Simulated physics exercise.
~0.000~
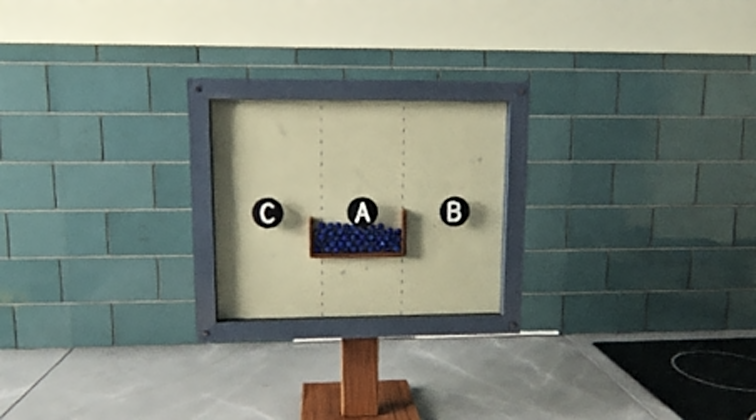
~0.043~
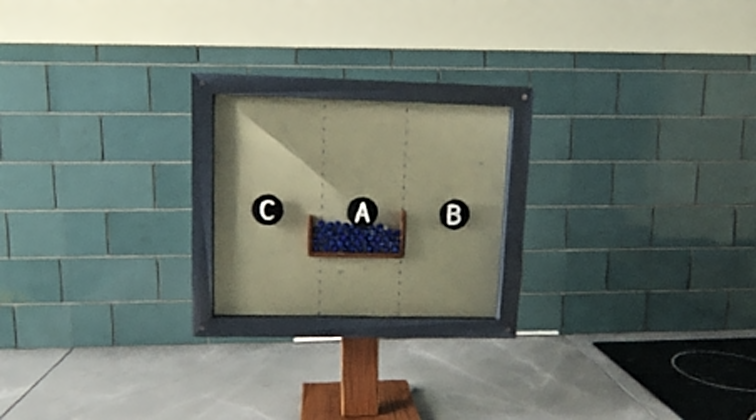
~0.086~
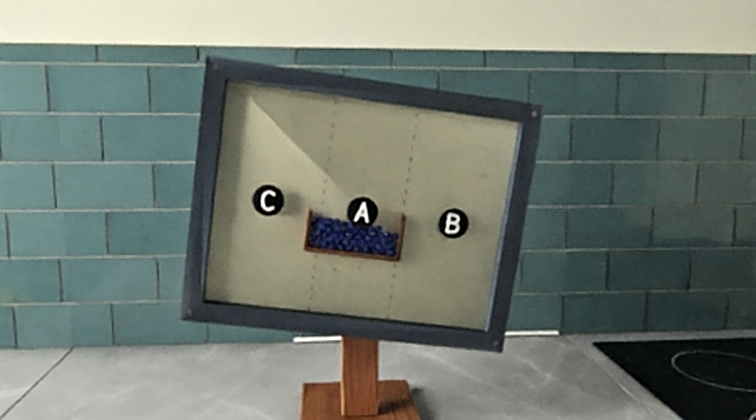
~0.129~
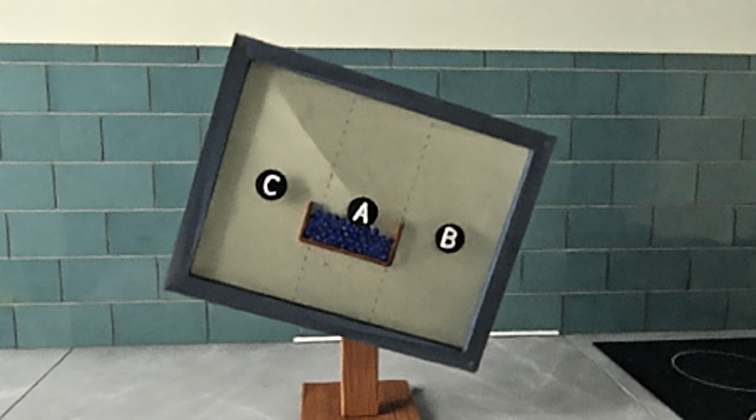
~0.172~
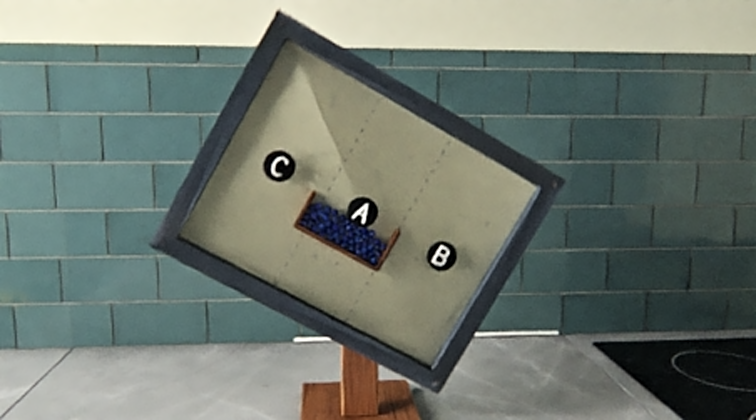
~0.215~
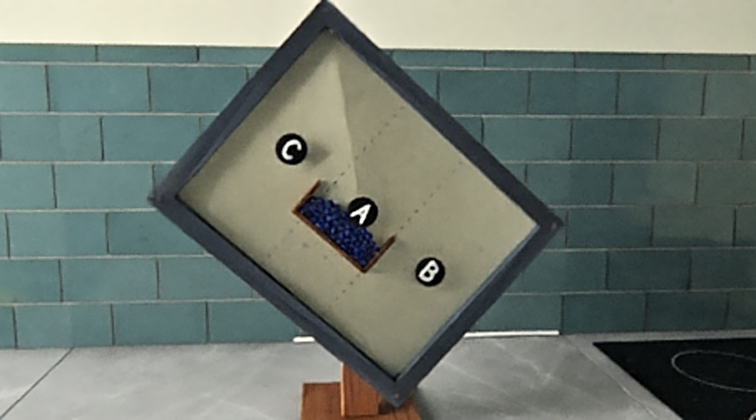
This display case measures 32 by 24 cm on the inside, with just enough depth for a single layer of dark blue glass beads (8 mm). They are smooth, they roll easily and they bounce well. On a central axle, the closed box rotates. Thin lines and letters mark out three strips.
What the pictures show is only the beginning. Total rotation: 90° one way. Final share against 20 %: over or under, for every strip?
A: Under; B: Over; C: Under.
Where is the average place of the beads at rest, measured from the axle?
The middle sits around 2 cm right of it and 14 cm below it.
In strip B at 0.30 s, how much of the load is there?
The share there is around 0 percent.
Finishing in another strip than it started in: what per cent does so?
90 per cent.
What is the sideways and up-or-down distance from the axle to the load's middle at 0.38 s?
Offset: Approx. 2 cm left, 1 cm below.
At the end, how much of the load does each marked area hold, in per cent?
Strip A holds 10, strip B holds 90 and strip C holds 0.
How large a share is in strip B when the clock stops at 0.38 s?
The share there is some 5 per cent.
After 0.30 s, it stands 67° clockwise; the beads' middle is 2 cm left of and 2 cm below the centre; A 100 %.
After 0.38 s, it stands 85° clockwise; the beads' middle is 2 cm left of and 1 cm below the centre; A 95 %, B 5 %.
After 0.45 s, it stands 90° clockwise; the beads' middle is 1 cm left of and 3 cm below the centre; A 85 %, B 15 %.
At rest by 2.6 s, it stands 90° clockwise; A 10 %, B 90 %, C 0 %.
